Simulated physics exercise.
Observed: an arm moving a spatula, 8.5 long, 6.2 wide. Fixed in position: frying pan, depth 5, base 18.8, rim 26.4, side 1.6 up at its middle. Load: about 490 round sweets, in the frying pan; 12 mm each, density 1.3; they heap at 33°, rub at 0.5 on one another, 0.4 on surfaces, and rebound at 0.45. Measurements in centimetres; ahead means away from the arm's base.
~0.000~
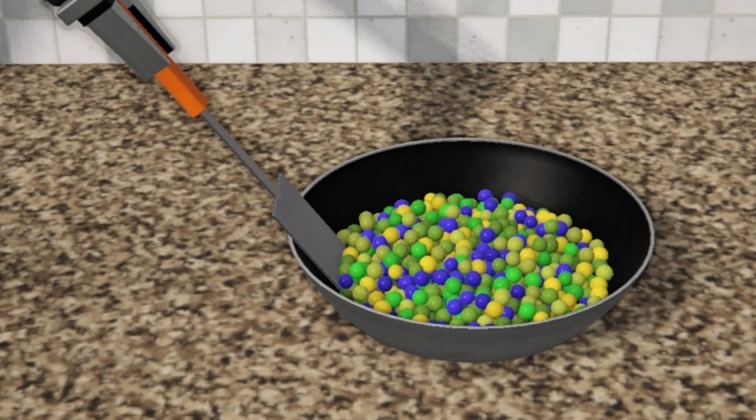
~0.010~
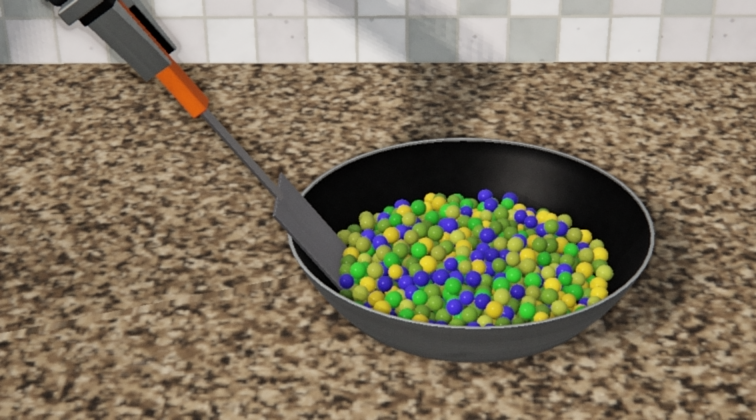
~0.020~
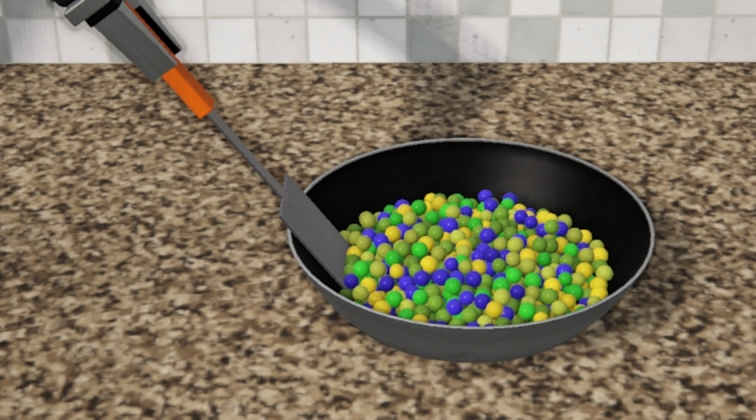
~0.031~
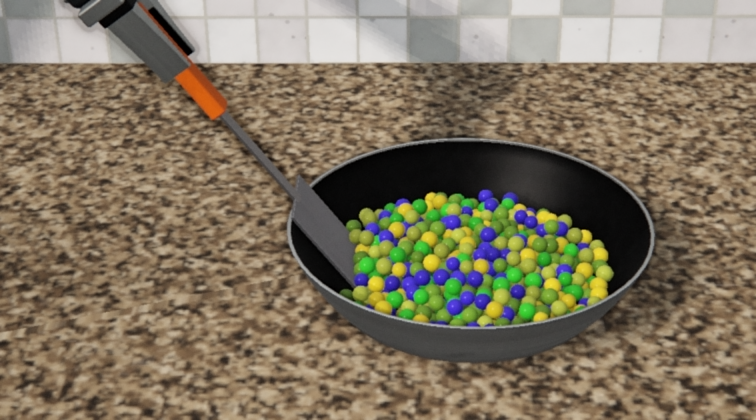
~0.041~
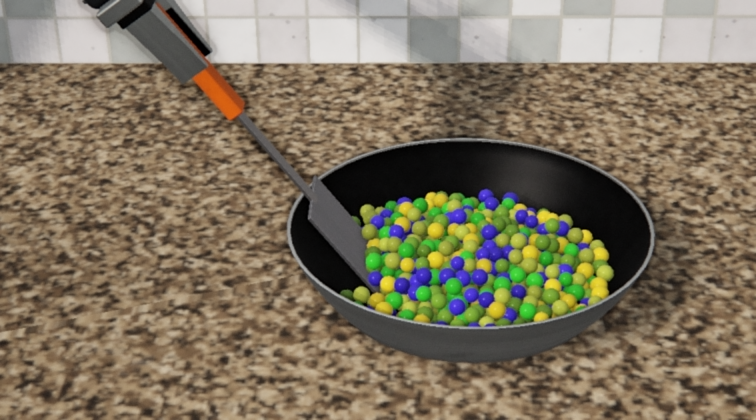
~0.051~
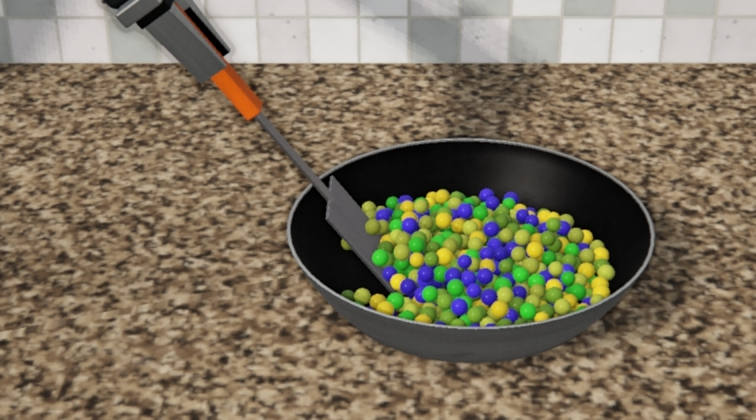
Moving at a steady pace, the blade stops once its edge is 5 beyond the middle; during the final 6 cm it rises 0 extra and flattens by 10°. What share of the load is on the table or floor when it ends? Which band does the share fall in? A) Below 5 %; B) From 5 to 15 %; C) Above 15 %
A.
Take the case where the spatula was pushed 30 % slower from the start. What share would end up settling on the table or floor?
Approx. 0 per cent.
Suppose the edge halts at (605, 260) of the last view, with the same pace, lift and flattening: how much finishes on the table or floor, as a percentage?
Something close to 25 in a hundred.
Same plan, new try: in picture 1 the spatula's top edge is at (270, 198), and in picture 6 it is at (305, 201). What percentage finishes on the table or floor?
It comes to something like 0 %, give or take.
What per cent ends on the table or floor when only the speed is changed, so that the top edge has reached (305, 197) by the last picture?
0 %.
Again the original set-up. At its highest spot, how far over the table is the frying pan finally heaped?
It reaches around 6.0 cm.
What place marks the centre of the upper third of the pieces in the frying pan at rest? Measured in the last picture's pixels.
Centre: Roughly (575, 250).
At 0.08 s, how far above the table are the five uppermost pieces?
Somewhere around 6 centimetres high.
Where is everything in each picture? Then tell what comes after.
Spatula top edge at (276, 194), sloping 54°; upper third of the load around (465, 253), from x 345 to 605, top at y 195; 491 in the frying pan, in the first frame.
Spatula top edge at (277, 194), sloping 54°; upper third of the load around (465, 253), from x 345 to 605, top at y 195, in the second frame.
Spatula top edge at (283, 195), sloping 54°; upper third of the load around (464, 254), from x 345 to 605, top at y 195, in the third frame.
Spatula top edge at (295, 196), sloping 54°; upper third of the load around (456, 256), from x 345 to 605, top at y 195, in the fourth frame.
Spatula top edge at (312, 196), sloping 54°; upper third of the load around (459, 255), from x 345 to 605, top at y 195, in the fifth frame.
Spatula top edge at (329, 197), sloping 54°; upper third of the load around (457, 249), from x 350 to 605, top at y 195; 491 in the frying pan, in the sixth frame.
By 0.08 s, sloping 54°, highest piece 6 above the table; 491 in the frying pan.
By 0.10 s, sloping 51°, highest piece 7 above the table; 491 in the frying pan.
By 0.31 s, sloping 44°, highest piece 6 above the table; 488 in the frying pan, 2 on the table or floor, 1 on the blade or in flight.
By 1.36 s, sloping 44°, highest piece 6 above the table; 487 in the frying pan, 4 on the table or floor.
Final count, 487 in the frying pan, 4 on the table or floor. That is 1 % on the table or floor.
